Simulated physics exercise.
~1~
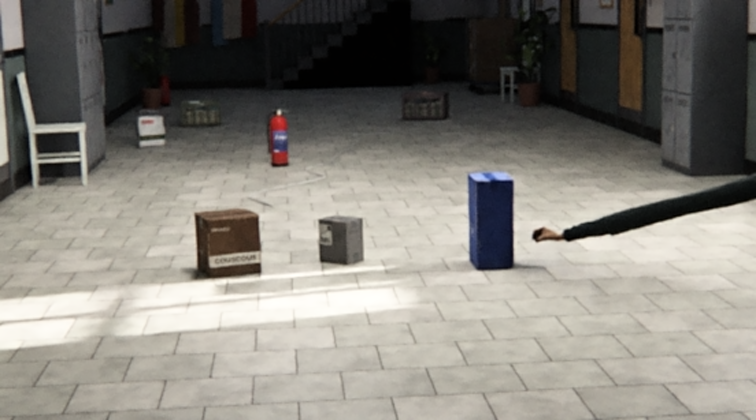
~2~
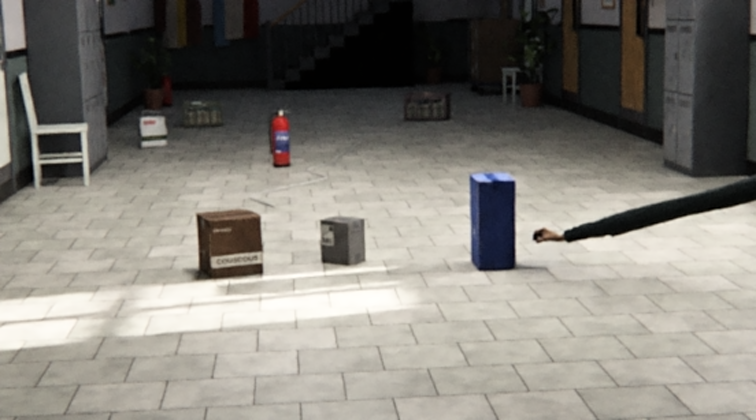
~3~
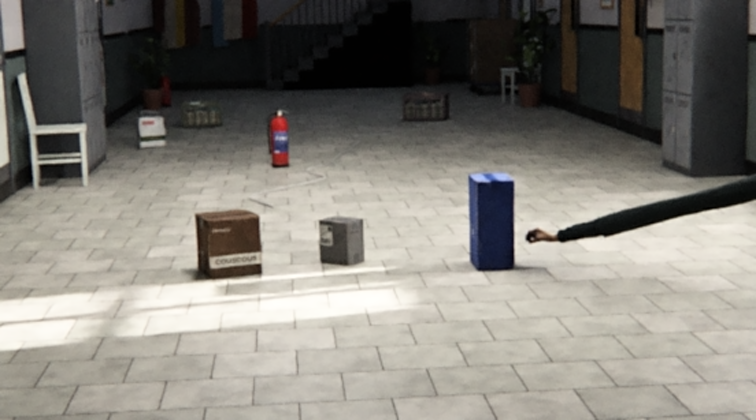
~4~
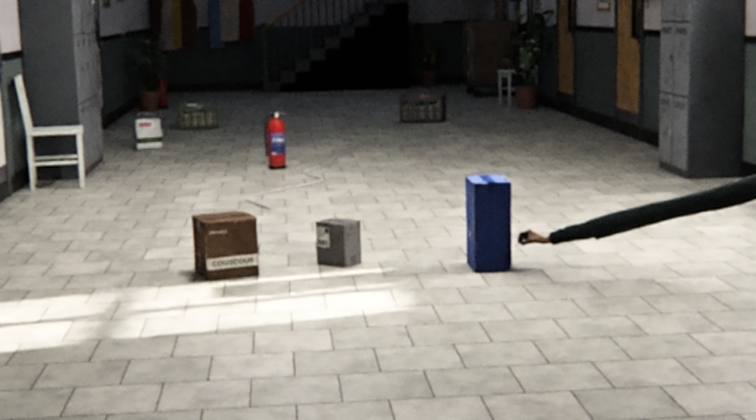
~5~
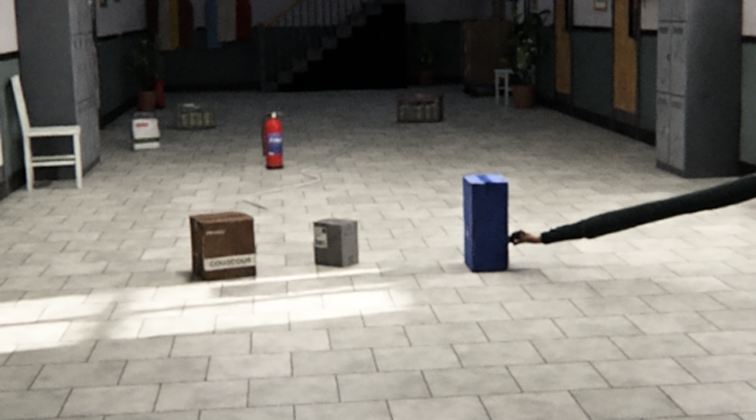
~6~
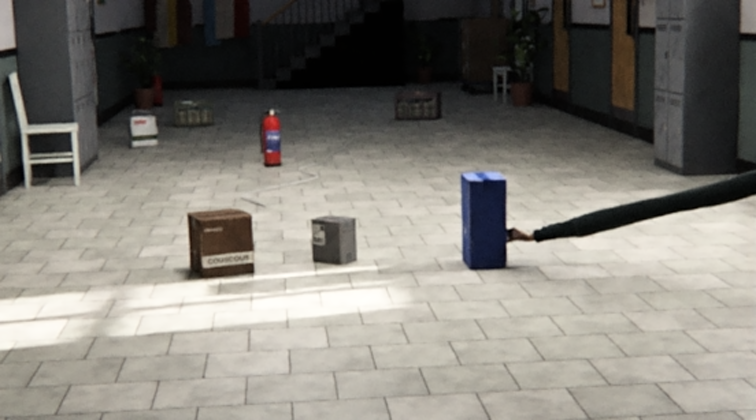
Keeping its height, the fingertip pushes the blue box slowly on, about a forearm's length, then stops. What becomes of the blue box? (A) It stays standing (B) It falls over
It stays standing.
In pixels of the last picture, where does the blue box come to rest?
Around (420, 223).
Then, 0.30 s after the last picture, blue box slid a little near (470, 221).
Then, 0.60 s after the last picture, blue box slid a little near (455, 221).
Then, 0.90 s after the last picture, blue box slid about its own width near (441, 222).
Then, 1.20 s after the last picture, blue box slid about its own width near (426, 223).
At rest, moved from the start, blue box. Seen from the same camera at the end, blue box near (420, 223).
